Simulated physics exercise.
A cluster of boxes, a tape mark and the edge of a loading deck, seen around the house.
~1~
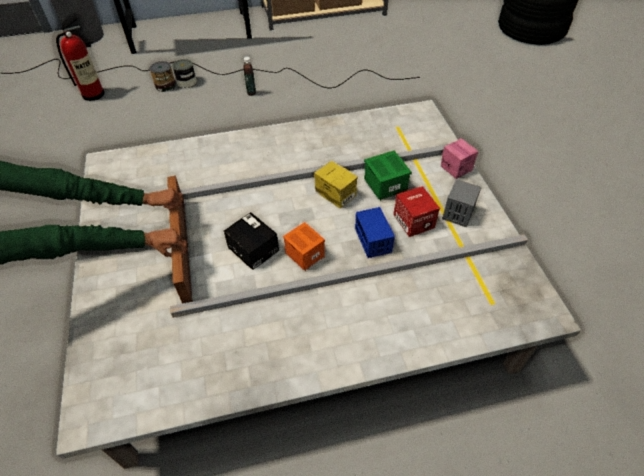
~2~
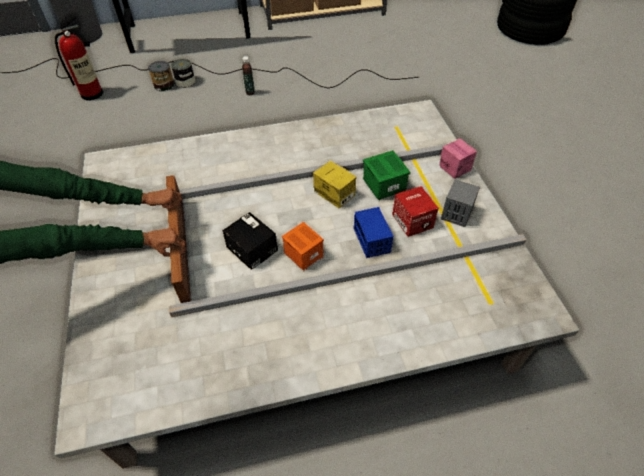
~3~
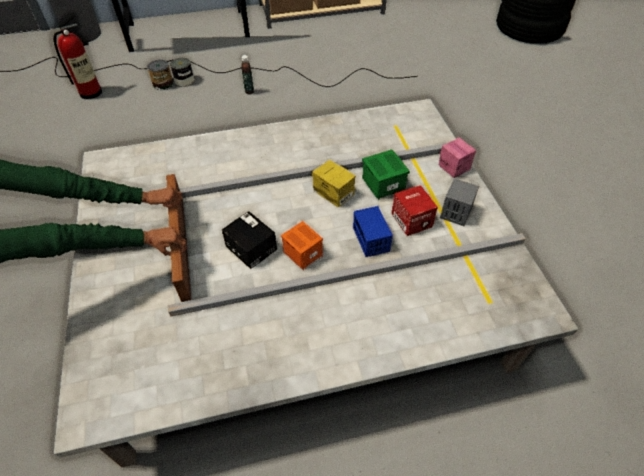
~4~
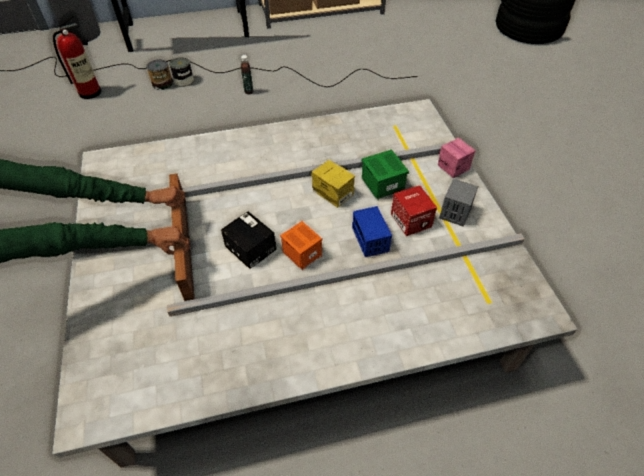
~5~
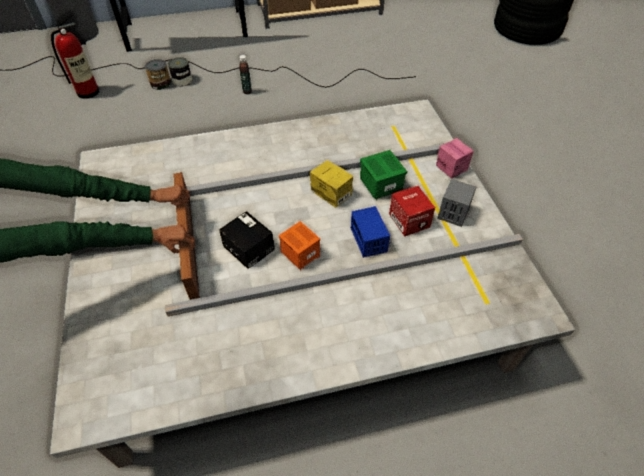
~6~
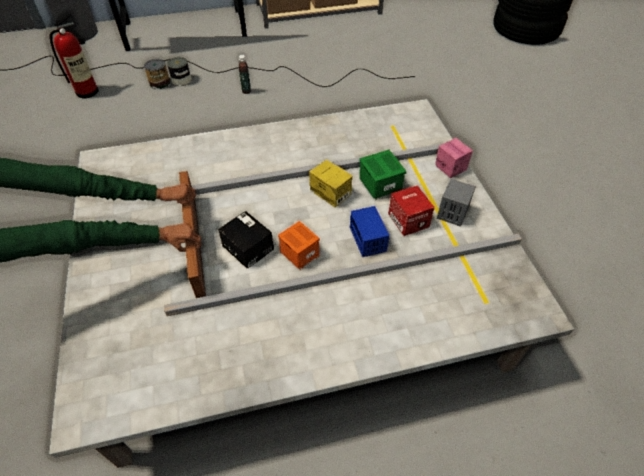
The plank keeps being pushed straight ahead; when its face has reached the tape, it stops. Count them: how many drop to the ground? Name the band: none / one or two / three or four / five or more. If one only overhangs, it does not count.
You'd find the ones that came down come in at a three or four here.
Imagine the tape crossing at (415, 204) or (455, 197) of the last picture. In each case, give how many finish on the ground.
The first try gives 1, the second gives 5.
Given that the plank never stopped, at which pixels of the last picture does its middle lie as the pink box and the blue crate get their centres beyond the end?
Pink box: (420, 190); blue crate: (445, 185).
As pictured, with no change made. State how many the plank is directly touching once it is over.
Counting them up gives 3.
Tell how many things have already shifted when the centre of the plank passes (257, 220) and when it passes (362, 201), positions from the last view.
So far 2, and 7 at the second.
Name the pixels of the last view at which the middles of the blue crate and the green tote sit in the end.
You'll find the first one at (491, 210) and the second at (460, 161).
Soon after, none off yet; pink box at rest near (453, 158); grey crate at rest near (456, 203); red box at rest near (411, 211).
After that, none off yet; pink box at rest near (453, 158); grey crate displaced a little near (466, 200); red box displaced about its own width near (435, 207).
In the end, the number that fall off is three or four; gone, red box, grey crate and pink box.
